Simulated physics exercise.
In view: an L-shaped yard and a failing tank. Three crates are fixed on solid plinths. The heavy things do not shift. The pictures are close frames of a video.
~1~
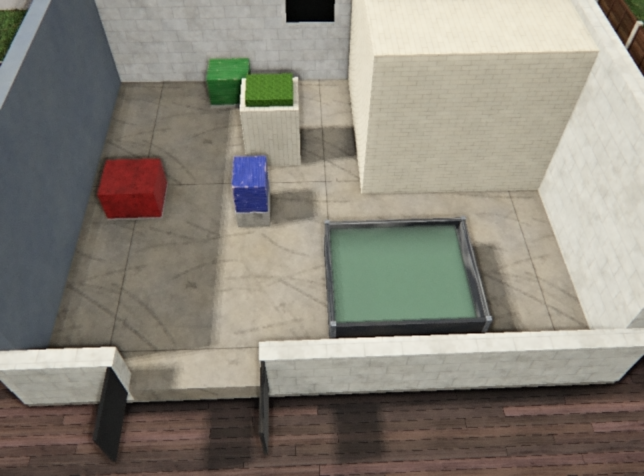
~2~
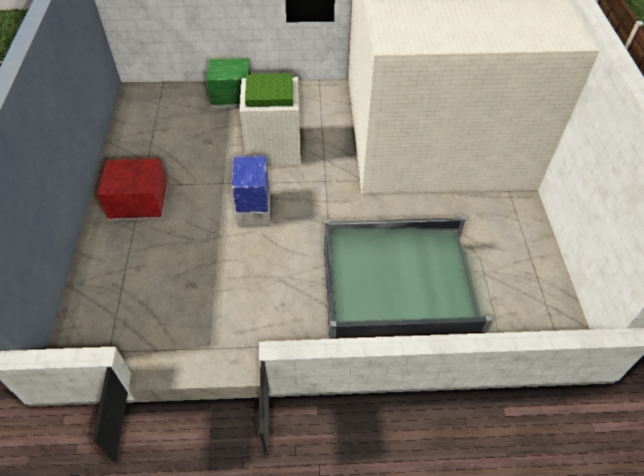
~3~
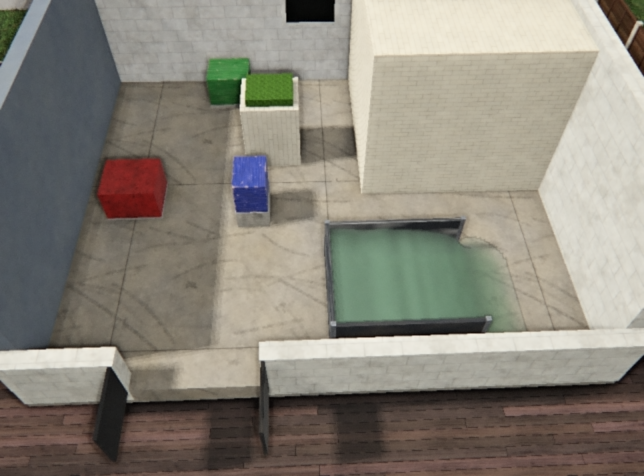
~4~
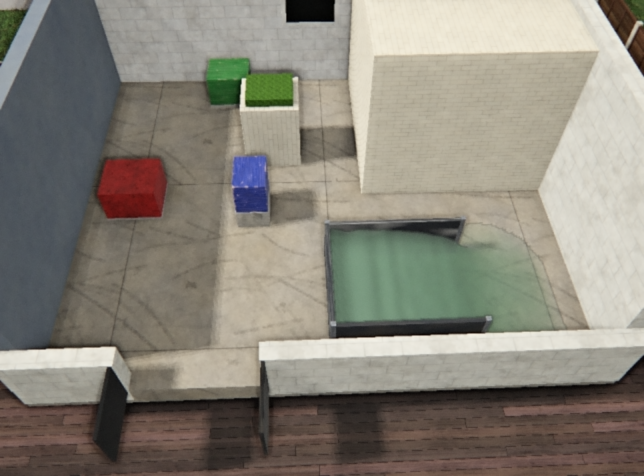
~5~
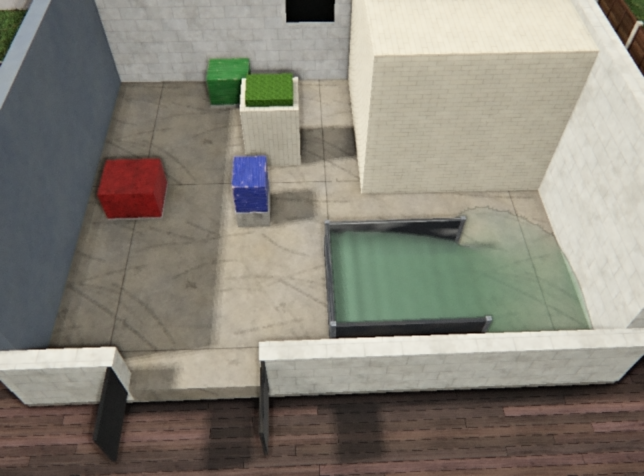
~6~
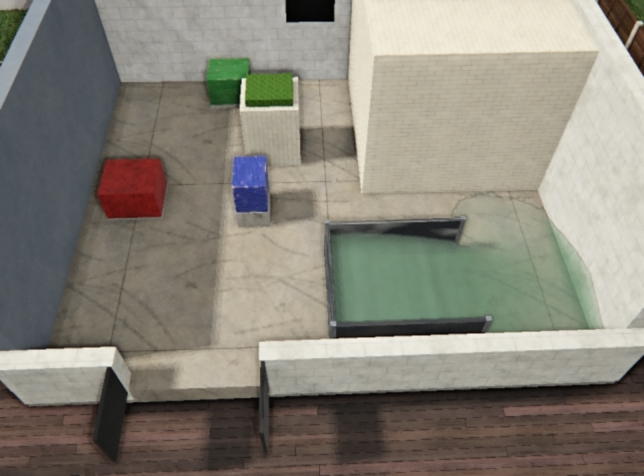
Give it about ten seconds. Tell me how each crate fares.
One by one: The green crate stays dry; the blue crate stays dry; the red crate gets wet.
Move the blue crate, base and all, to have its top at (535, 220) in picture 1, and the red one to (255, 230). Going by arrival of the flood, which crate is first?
It is the crate marked blue.
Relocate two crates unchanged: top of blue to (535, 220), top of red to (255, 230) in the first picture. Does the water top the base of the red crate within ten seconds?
Then: The red one is topped.
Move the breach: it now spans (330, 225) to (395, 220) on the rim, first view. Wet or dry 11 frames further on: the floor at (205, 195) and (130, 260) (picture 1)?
In turn: Flooded, free of water.
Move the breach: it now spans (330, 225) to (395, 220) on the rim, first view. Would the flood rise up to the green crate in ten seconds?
My reading: Green crate ends up wet.
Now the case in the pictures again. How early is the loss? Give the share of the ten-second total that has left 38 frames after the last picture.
Close to 10 %.
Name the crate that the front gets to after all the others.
That is the green one.
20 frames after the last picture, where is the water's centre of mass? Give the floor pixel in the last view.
Around (450, 265).
A moment on, water covers 15 % of the floor; the green crate not reached, the blue crate not reached, the red crate not reached.
Next, water covers 20 % of the floor; the green crate not reached, the blue crate not reached, the red crate not reached.
Then, water covers 40 % of the floor; the green crate not reached, the blue crate water round its plinth, the red crate not reached.
Later, water covers 70 % of the floor; the green crate not reached, the blue crate water round its plinth, the red crate water round its plinth.
In the end, water covers 90 % of the floor; the green crate stayed above the water, the blue crate stayed above the water, the red crate was topped.
